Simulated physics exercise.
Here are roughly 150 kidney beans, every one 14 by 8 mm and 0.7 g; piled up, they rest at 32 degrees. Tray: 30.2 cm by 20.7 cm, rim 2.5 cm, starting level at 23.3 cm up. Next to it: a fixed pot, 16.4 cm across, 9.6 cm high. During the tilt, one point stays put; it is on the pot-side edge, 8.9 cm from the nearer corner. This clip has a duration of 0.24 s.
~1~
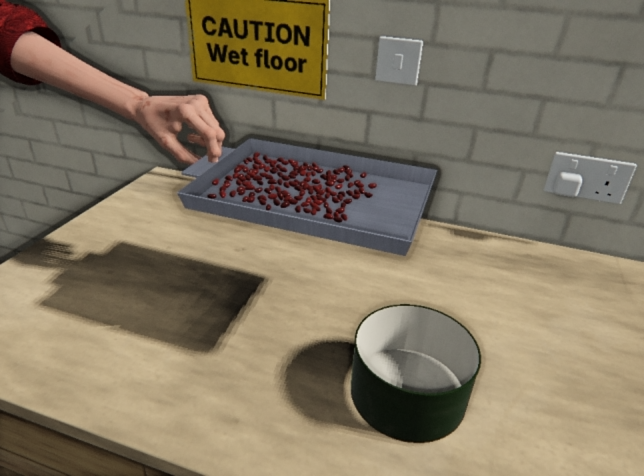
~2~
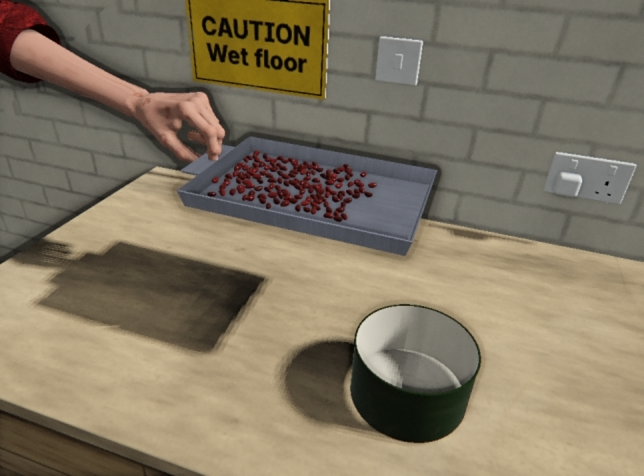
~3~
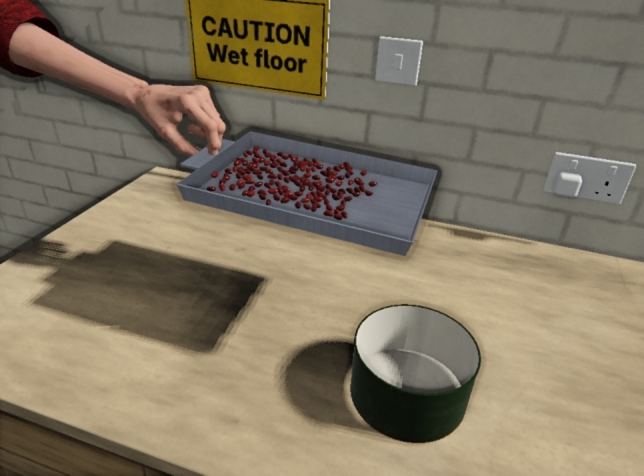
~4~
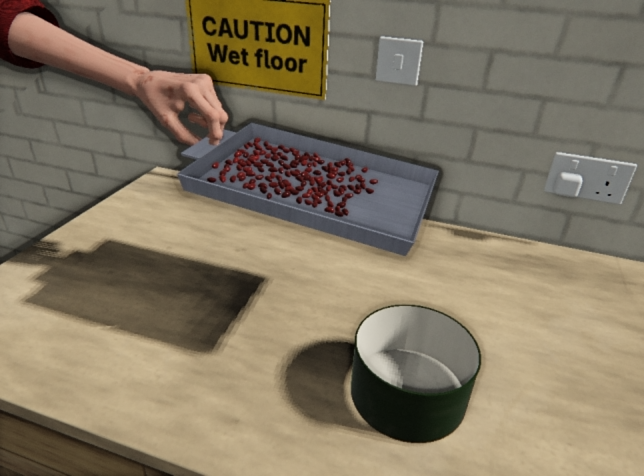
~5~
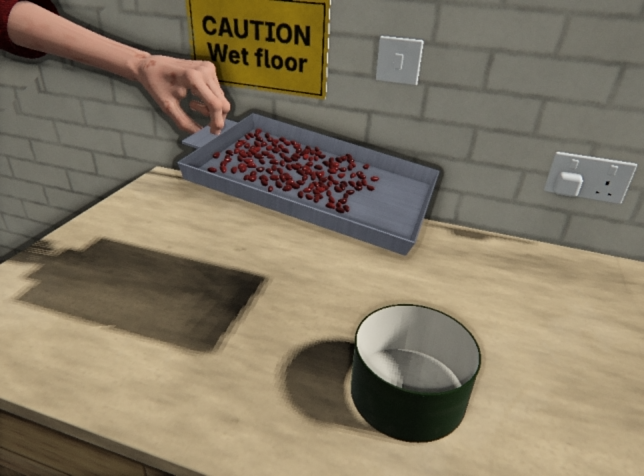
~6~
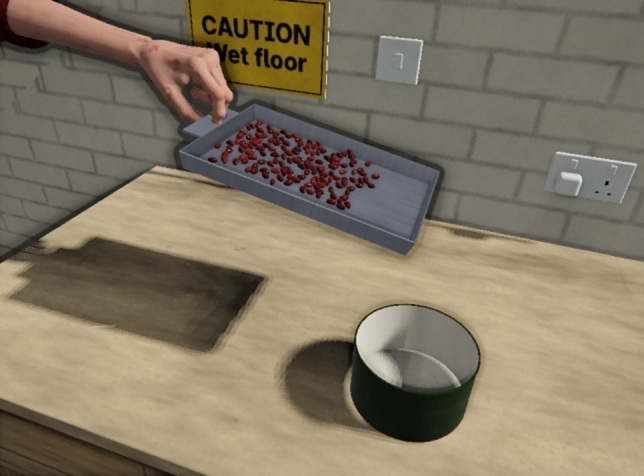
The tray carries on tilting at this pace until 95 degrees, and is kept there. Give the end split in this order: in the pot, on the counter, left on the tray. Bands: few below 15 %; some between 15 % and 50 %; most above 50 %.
Pot: Some; counter: Most; tray: Few.
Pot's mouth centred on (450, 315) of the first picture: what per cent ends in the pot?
The share would be some 75 per cent.
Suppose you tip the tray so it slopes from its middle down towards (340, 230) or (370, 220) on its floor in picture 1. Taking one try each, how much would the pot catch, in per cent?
Around 95 % for the first direction, around 100 % for the second.
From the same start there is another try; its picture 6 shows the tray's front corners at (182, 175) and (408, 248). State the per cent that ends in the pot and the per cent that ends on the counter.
Pot 100, counter 0.
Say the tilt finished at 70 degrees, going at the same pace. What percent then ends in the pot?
In that case, near 5 percent.
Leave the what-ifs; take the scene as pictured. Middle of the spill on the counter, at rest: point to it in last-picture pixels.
Spill centre at rest: About (480, 342).
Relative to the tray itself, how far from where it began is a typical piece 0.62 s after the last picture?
About 18 cm.
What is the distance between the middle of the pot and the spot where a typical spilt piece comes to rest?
Some 20 cm, give or take.
Then, 0.62 s after the last picture, tilt 51 degrees; the tray holds 100 %, the pot 0 %.
Then, 1.03 s after the last picture, tilt 77 degrees; the tray holds 80 %, the pot 5 %.
Then, 1.52 s after the last picture, tilt 95 degrees; the tray holds 30 %, the pot 10 %.
In the end, pot 35 %, counter 65 %, tray 0 %.
